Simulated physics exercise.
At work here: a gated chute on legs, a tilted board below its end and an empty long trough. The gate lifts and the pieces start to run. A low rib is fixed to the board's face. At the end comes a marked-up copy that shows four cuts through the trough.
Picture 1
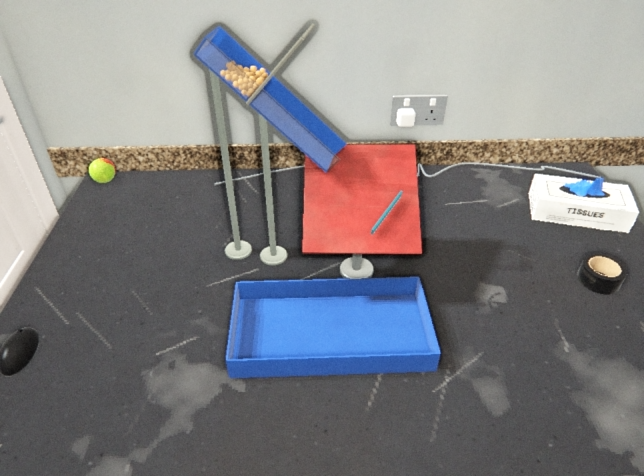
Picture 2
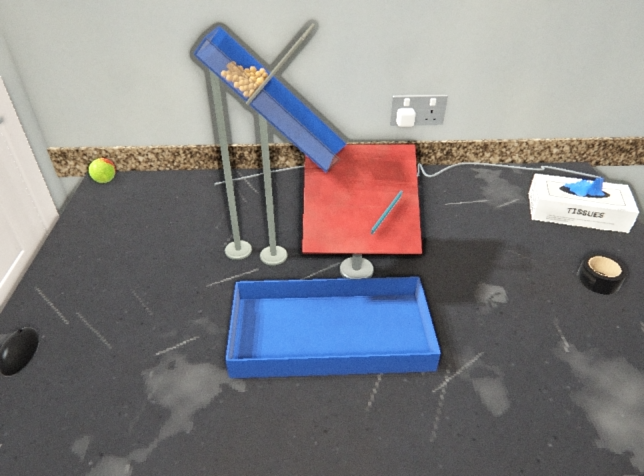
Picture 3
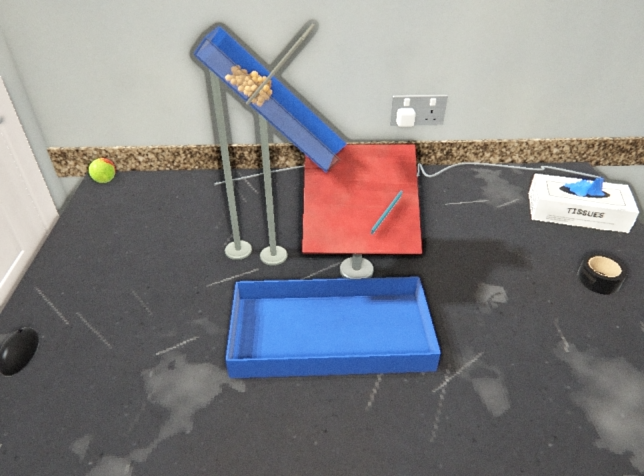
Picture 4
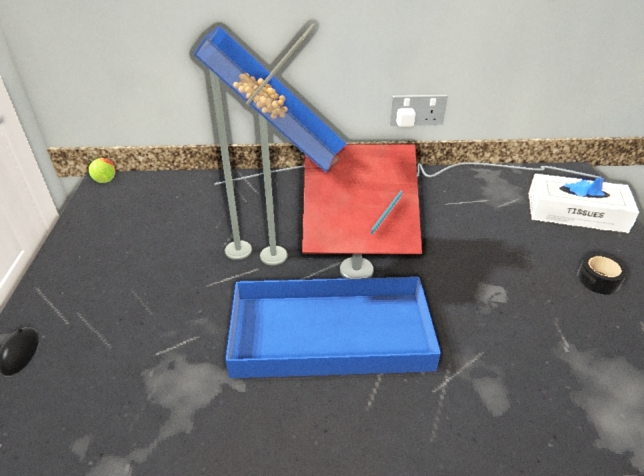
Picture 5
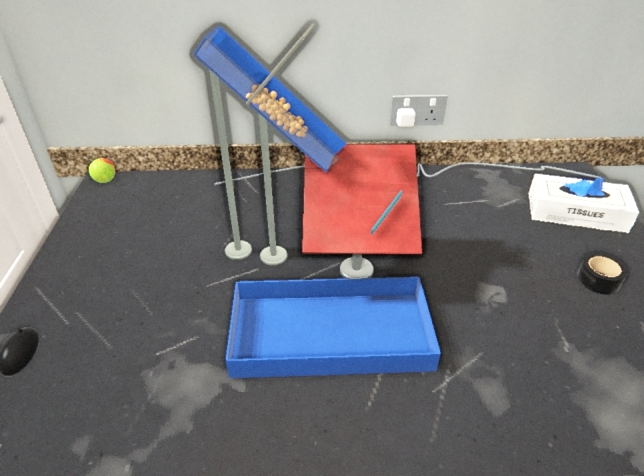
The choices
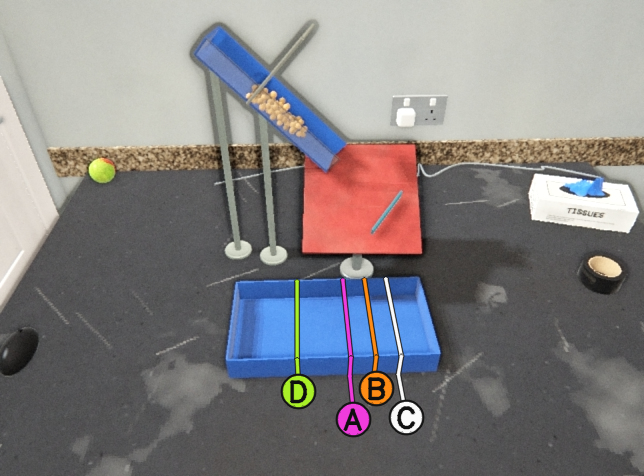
A blue chute on thin grey legs held a cluster of small round wooden beads, which began to slide down its slope toward a tilted red board, above an empty blue trough.
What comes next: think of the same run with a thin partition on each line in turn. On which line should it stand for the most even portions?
It is A.
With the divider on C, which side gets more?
The left side.
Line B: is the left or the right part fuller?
The left side.
On the marked copy, line A crosses the front rim at (350, 356); line B crosses the front rim at (376, 355); line C crosses the front rim at (401, 355); line D crosses the front rim at (297, 358).
For line A, of what is caught, about two thirds on the left of the divider, about a third on the right.
For line B, of what is caught, nearly all on the left of the divider, a small part on the right.
For line C, of what is caught, most on the left of the divider, a small part on the right.
For line D, of what is caught, a small part on the left of the divider, nearly all on the right.
